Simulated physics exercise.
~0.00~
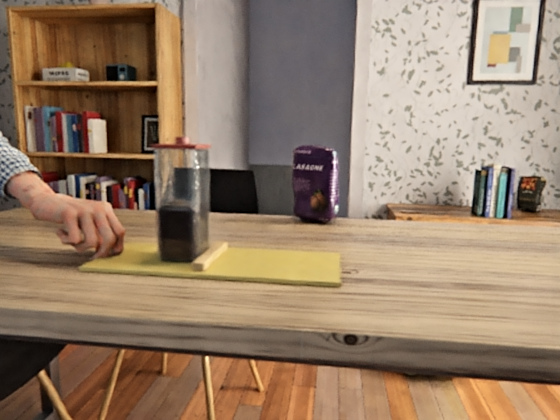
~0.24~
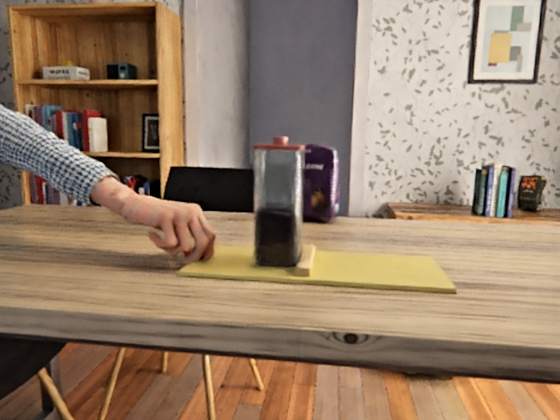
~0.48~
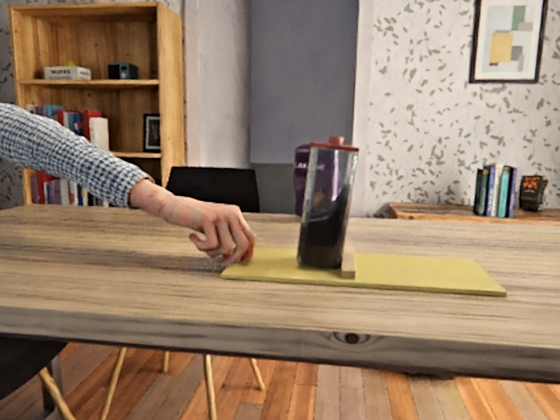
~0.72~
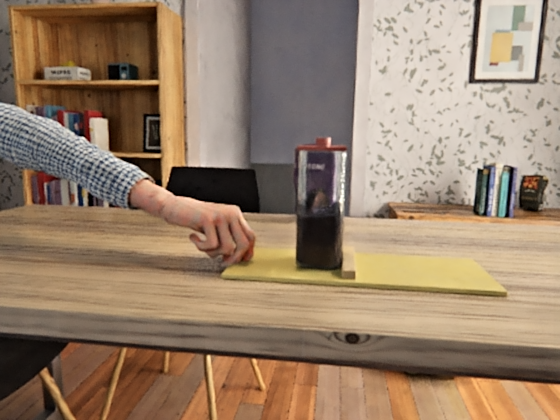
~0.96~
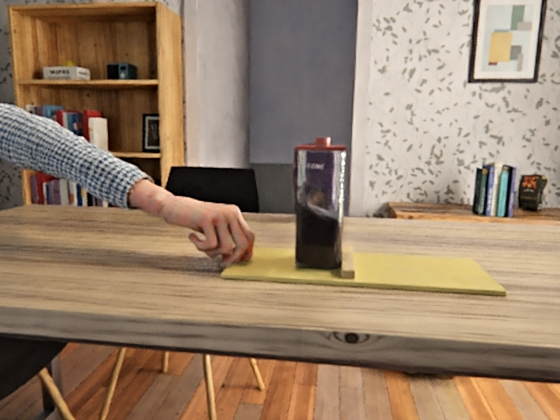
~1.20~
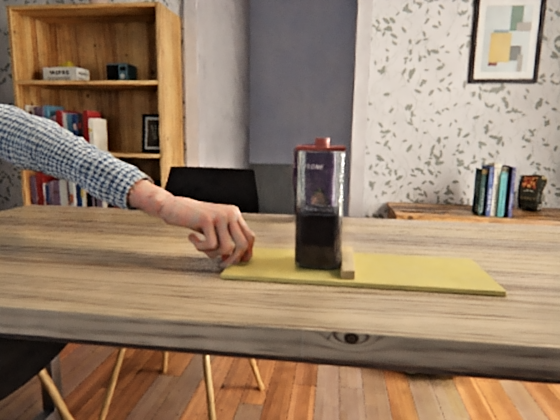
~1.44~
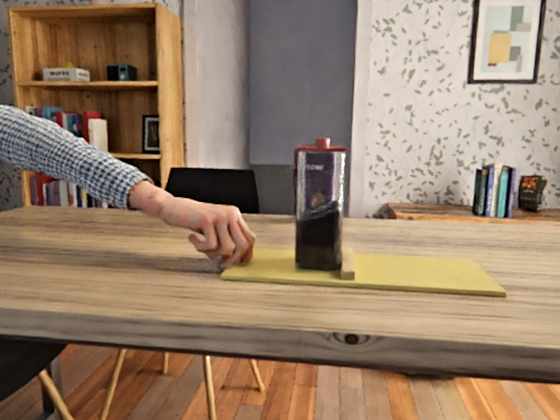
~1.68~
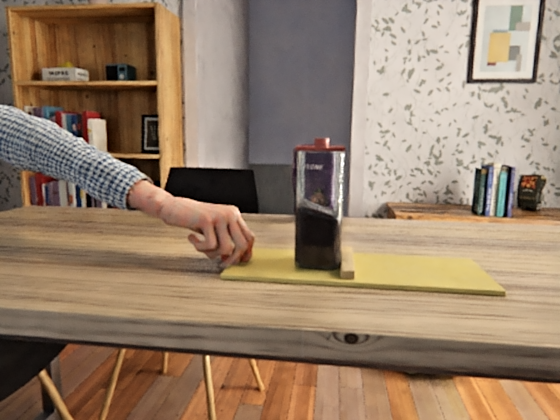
A clear canister with a red cap, about half full of dark coffee, stands on a yellow board against a pale wooden strip, seen from the side of a wooden table in a room. A hand in a checked sleeve, at the left end of the board, slides it to the right, carrying the canister past a dark purple bag behind. The board stops, and the canister tips slightly to the right over the strip while the coffee tilts inside. It rocks back upright without falling. The coffee keeps sloshing as the canister stands against the strip, the hand still beside the board.
